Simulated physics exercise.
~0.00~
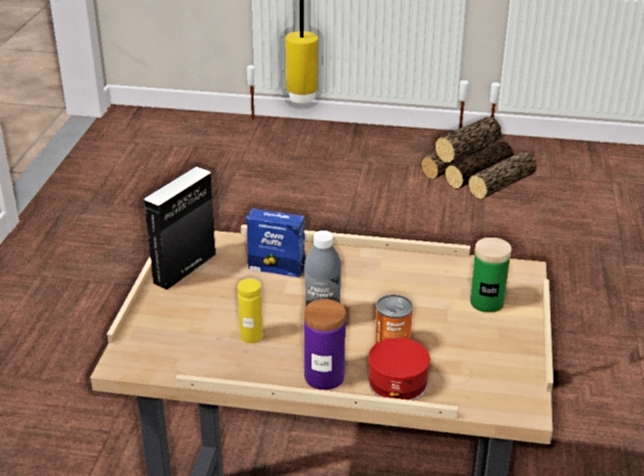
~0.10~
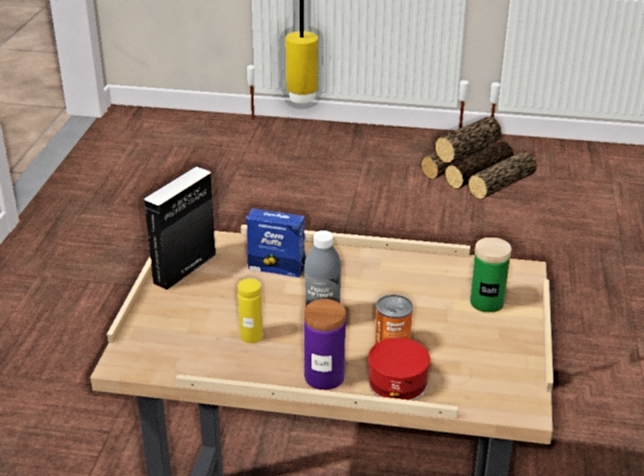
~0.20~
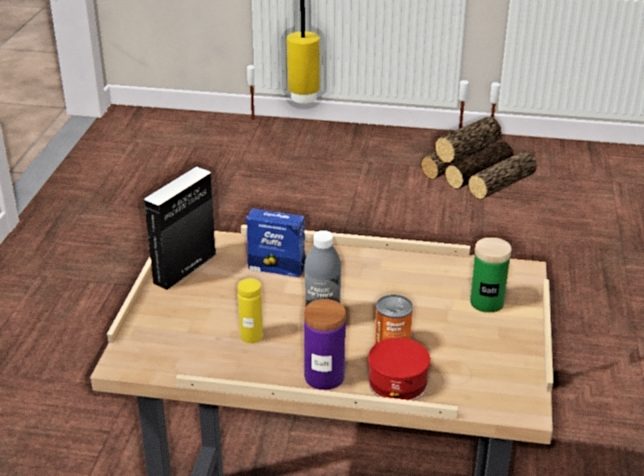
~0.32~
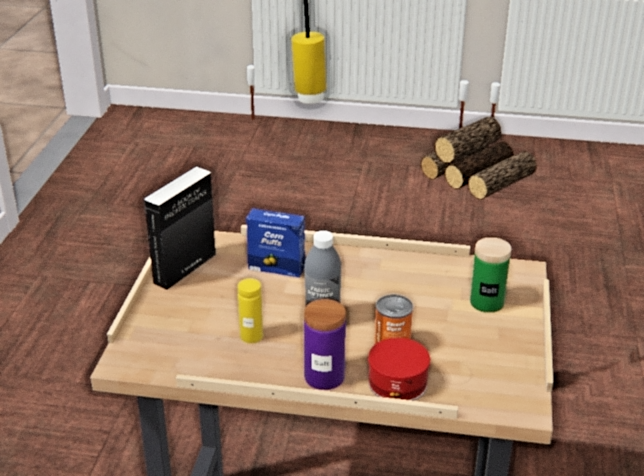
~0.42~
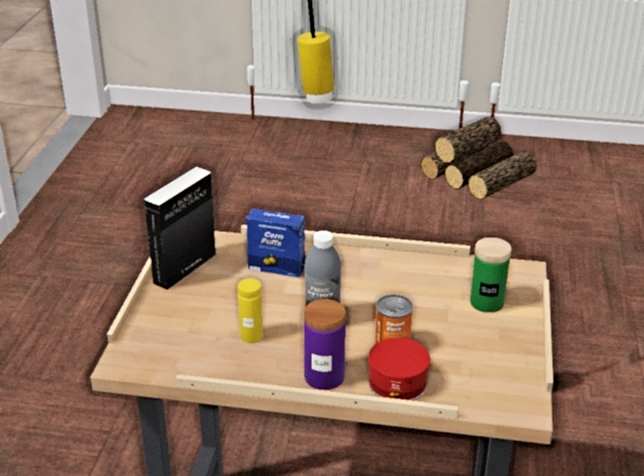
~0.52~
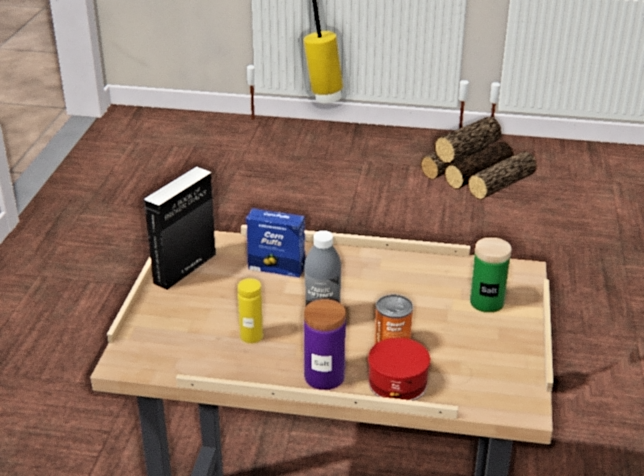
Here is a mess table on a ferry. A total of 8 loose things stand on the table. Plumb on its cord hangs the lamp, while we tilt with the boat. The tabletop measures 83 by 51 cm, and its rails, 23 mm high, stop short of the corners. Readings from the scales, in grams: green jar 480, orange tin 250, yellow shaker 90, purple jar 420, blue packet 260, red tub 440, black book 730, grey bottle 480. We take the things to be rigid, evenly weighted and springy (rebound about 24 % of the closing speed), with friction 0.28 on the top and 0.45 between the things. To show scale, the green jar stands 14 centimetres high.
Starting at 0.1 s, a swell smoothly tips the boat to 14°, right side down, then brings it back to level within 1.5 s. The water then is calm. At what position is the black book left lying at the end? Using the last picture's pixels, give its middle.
The black book is left lying near (232, 282).
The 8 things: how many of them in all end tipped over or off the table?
Total: 1.
By 1.22 s, boat heeled 7°, right side down; black book rocked 50° off its seat near (211, 246); blue packet 2 cm from its spot.
By 1.32 s, boat heeled 4°, right side down; black book on its side near (221, 265); blue packet 5 cm from its spot.
When it is over (2.1 s), lying over on the table, black book; not toppled but over 5 cm from the start, blue packet; the other 6 within 5 cm of the start. End places, in pixels of the last picture, black book near (232, 282).
